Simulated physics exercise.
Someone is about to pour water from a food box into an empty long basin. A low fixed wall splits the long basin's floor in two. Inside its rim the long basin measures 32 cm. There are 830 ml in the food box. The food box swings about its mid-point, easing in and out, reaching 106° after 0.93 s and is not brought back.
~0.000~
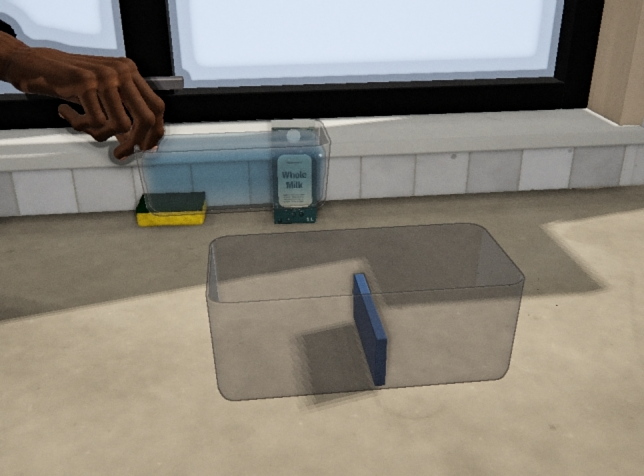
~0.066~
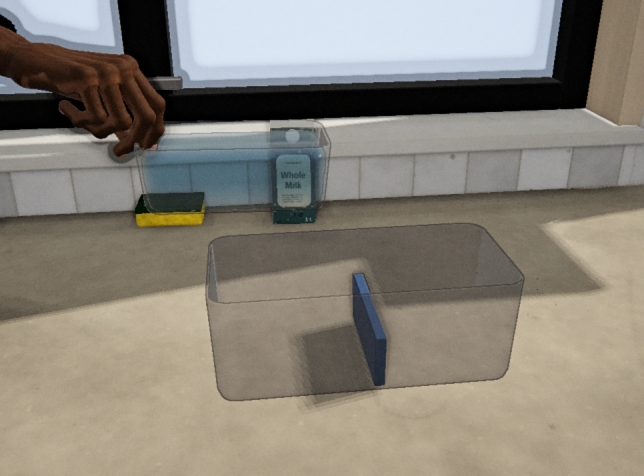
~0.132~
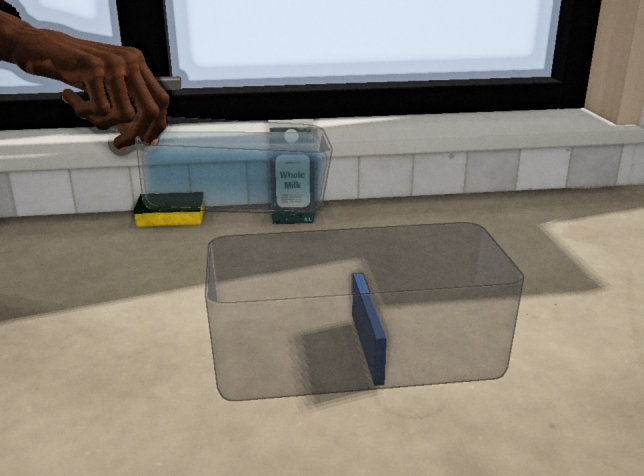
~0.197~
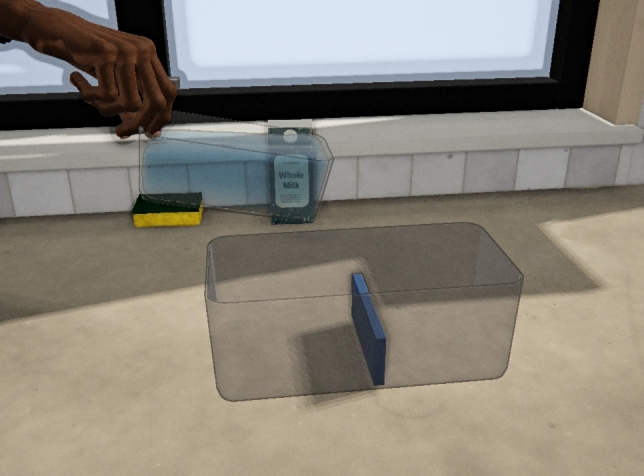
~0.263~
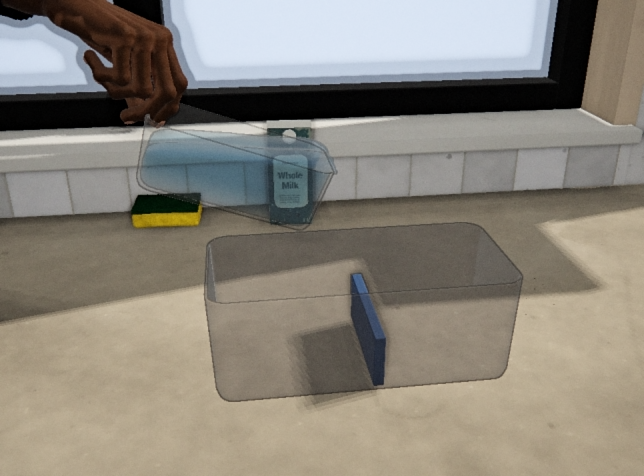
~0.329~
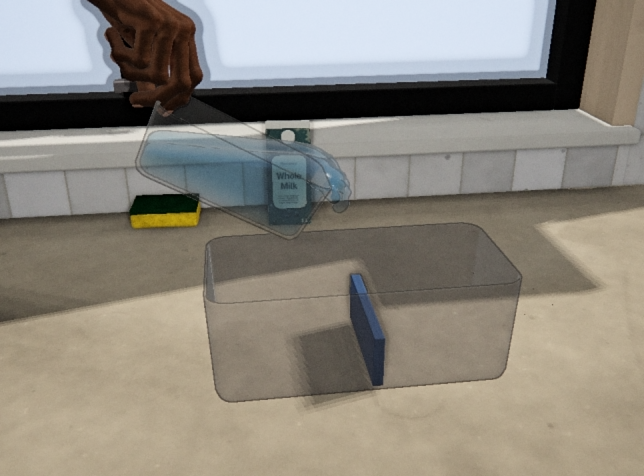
A hand tilted a clear container of blue water down to the right, slowly at first, until water began pouring over its lower rim, behind a clear, empty basin with a blue divider.
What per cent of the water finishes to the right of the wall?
Roughly 58 per cent is past the wall.
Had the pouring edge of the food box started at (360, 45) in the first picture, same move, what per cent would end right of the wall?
In that case some 75 per cent.
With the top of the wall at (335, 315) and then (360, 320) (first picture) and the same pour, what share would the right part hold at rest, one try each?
First 80, then 70 per cent.
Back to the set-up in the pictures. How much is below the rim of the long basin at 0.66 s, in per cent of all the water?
Some 70 per cent.
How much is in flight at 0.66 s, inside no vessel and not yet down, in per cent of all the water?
About 20 per cent.
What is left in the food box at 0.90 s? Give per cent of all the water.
Some 2 per cent.
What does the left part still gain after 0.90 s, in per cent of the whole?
Some 3 per cent.
Then, 0.66 s in, the tilt is 85° and 10 per cent is still to pour, 17 is left of the wall and 52 right of it.
Then, 0.90 s in, the tilt is 106° and 2 per cent is still to pour, 36 is left of the wall and 57 right of it.
Then, 1.15 s in, the tilt is 106° and 0 per cent is still to pour, 39 is left of the wall and 58 right of it.
Then, 1.43 s in, the tilt is 106° and 0 per cent is still to pour, 39 is left of the wall and 58 right of it.
Finally, 39 per cent lies left of the wall, 58 right of it and 3 outside.
